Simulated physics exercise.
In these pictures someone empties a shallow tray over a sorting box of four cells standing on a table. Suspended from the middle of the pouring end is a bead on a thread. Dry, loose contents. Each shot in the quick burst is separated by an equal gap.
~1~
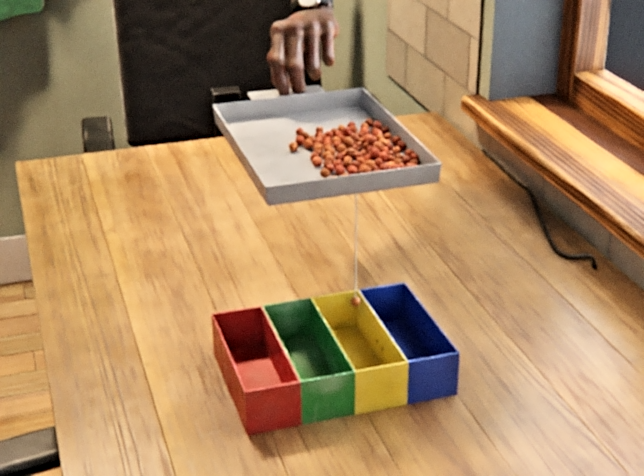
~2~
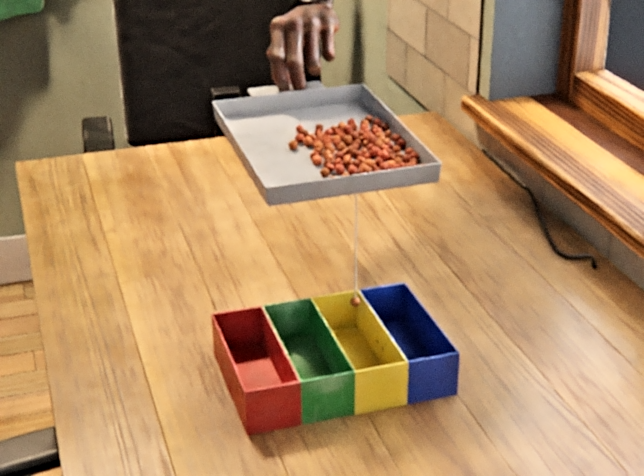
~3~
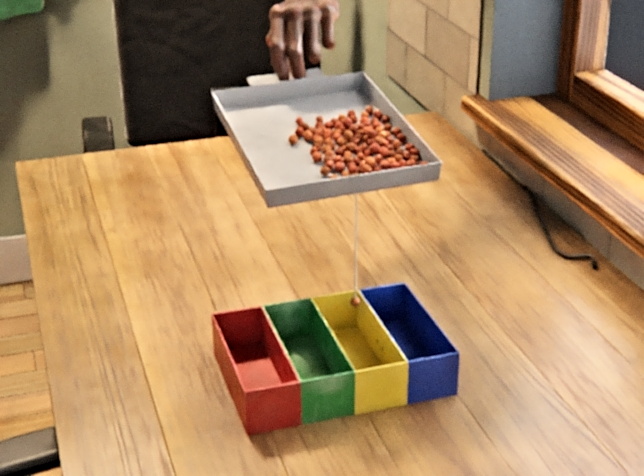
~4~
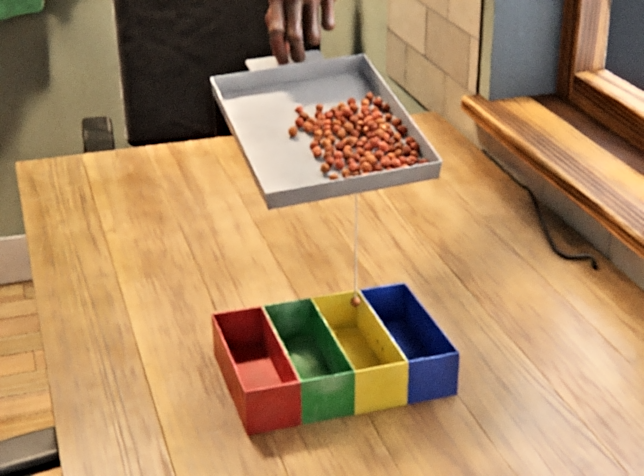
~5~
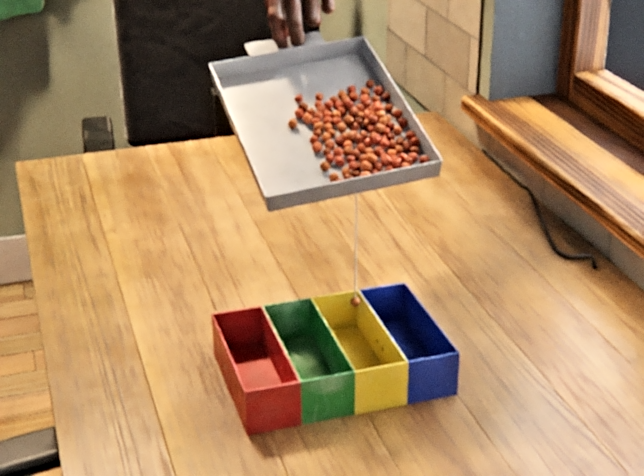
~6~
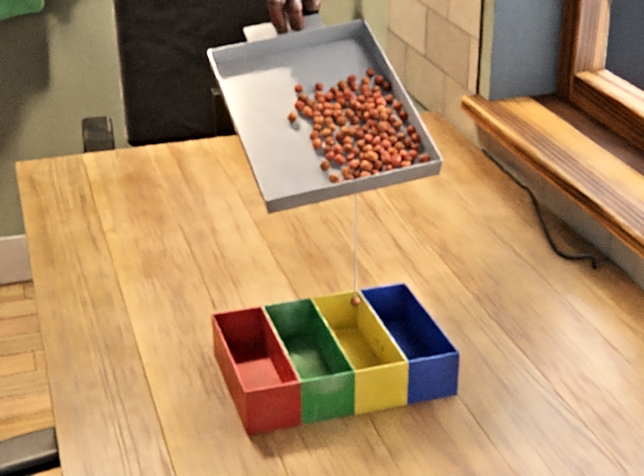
At the start, a hand holds a shallow gray tray of reddish-brown pellets nearly level above a box with red, green, yellow and blue cells. The hand then steadily raises the far end, and the near edge gradually slants lower at its left corner while the pellets stay bunched toward the right.
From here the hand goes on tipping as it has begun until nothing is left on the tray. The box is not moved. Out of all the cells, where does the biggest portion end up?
In the green cell.
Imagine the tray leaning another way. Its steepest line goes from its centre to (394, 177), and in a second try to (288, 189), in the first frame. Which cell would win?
The blue cell; green.
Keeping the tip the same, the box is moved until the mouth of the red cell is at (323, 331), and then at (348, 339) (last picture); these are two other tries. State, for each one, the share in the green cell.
It would be near 20 per cent first and near 10 per cent second.
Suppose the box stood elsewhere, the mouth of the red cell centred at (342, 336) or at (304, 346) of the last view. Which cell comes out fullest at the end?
Try 1 - the cell in red; try 2 - the red cell.
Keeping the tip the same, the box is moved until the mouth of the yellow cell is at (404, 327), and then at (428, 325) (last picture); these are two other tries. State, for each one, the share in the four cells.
Result: 90 % and 60 %.
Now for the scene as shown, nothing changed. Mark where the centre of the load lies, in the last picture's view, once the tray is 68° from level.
I'd mark the middle close to (348, 163).
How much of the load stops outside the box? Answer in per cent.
Call it some 10 percent of the pieces.
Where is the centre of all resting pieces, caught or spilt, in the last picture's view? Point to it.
Around (326, 385).
Shortly afterwards, tray tipped steeply; all but a few on the tray; only a few falling or outside the box.
Next, tray tipped past a quarter turn; near two thirds on the tray; a little in the green cell; only a few in the red cell; only a few in the yellow cell; near a quarter falling or outside the box.
Some moments later, tray tipped past a quarter turn; near half in the green cell; near a quarter in the yellow cell; a little in the red cell; a little in the blue cell; a little falling or outside the box.
In the end, tray tipped past a quarter turn; near half in the green cell; near a quarter in the yellow cell; a little in the red cell; a little in the blue cell; a little outside the box.
